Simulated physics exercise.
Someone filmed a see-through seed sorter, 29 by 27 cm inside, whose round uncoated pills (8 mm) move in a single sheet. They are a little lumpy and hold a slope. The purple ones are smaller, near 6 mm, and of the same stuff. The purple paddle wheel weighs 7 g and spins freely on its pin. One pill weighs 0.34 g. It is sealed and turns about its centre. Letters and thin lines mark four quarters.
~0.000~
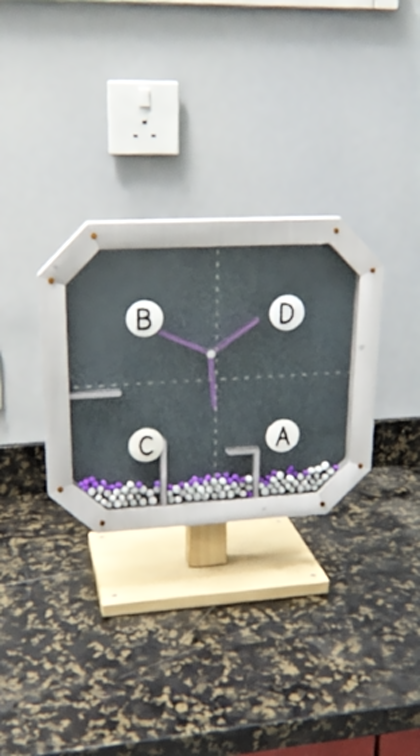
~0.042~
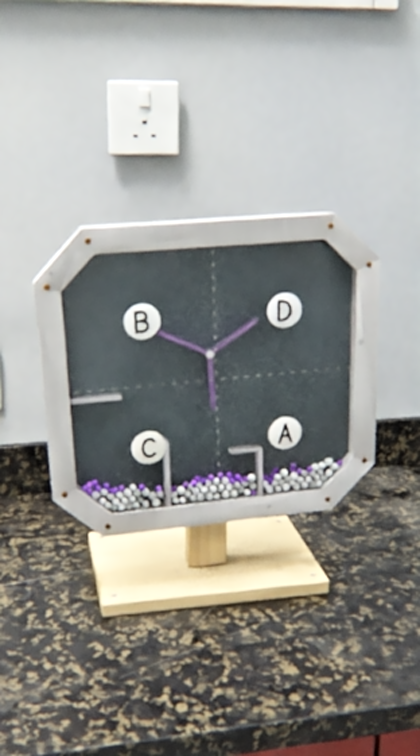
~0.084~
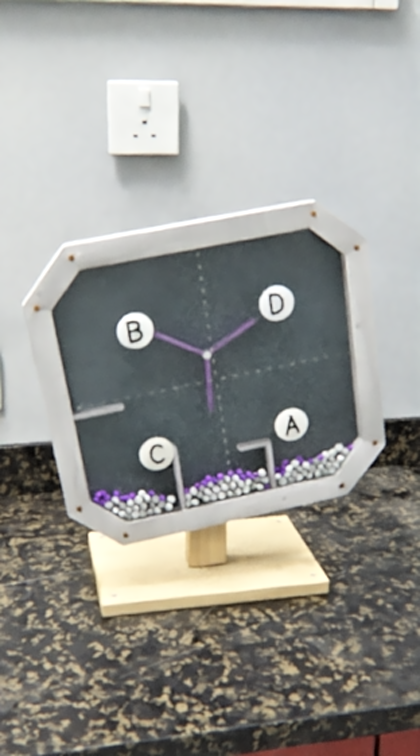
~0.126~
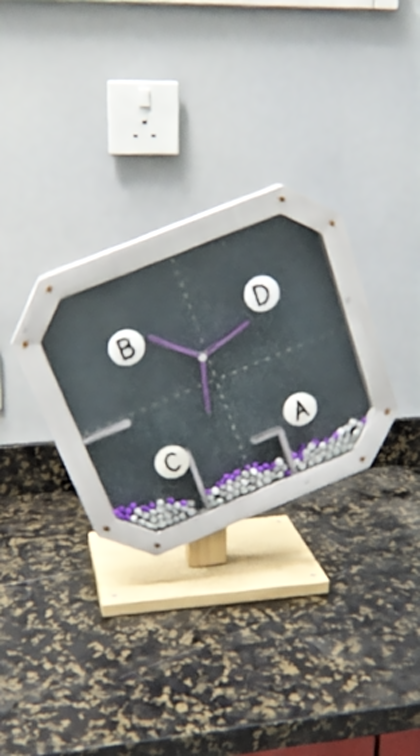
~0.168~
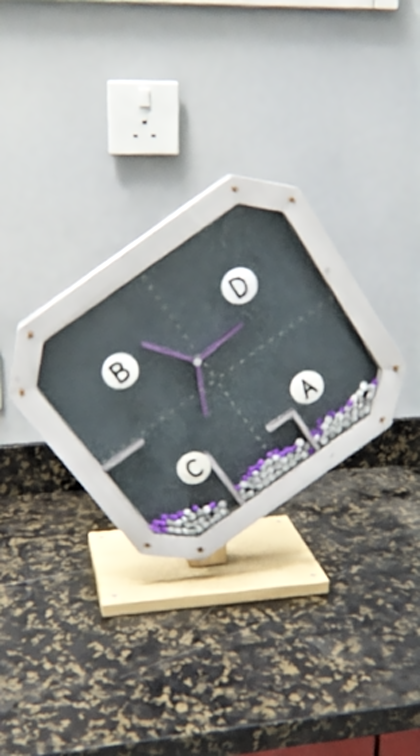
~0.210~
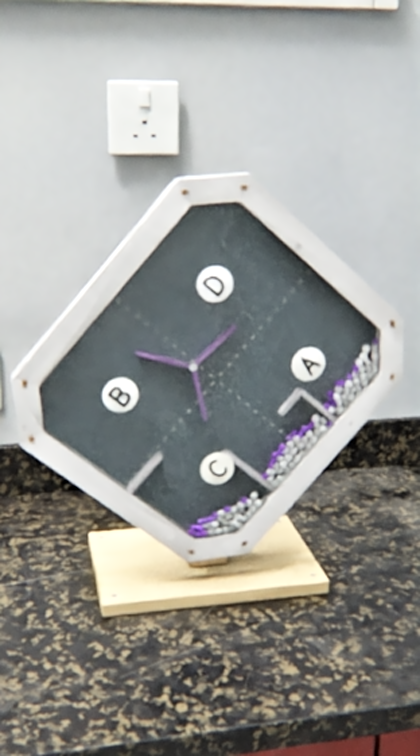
A dark, clear-fronted panel with white and purple beads along its bottom turned anticlockwise on its wooden stand, slowly at first, and the beads gathered toward the lower right between the short walls.
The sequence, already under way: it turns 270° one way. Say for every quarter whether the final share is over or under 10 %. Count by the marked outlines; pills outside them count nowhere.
A over, B under, C under, D over 10 %.
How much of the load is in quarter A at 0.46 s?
About 40 per cent.
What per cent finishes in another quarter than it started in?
Some 80 per cent.
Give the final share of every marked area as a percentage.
Quarter A: 60; quarter B: 0; quarter C: 5; quarter D: 35.
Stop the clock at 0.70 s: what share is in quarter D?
Roughly 25 per cent.
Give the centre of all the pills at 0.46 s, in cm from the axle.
About 9 cm right and 6 cm above.
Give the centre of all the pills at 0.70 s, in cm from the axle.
About 1 cm left and 1 cm below.
After 0.46 s, it stands 136° anticlockwise; the pills' middle is 9 cm right of and 6 cm above the centre; A 40 %, C 60 %.
After 0.70 s, it has come round 220° anticlockwise; the pills' middle is 1 cm left of and 1 cm below the centre; A 25 %, B 15 %, C 35 %, D 25 %.
After 0.91 s, it has come round 270° anticlockwise; the pills' middle is 1 cm left of and 9 cm below the centre; A 45 %, B 5 %, C 15 %, D 35 %.
At rest by 3.2 s, it has come round 270° anticlockwise; A 60 %, B 0 %, C 5 %, D 35 %.
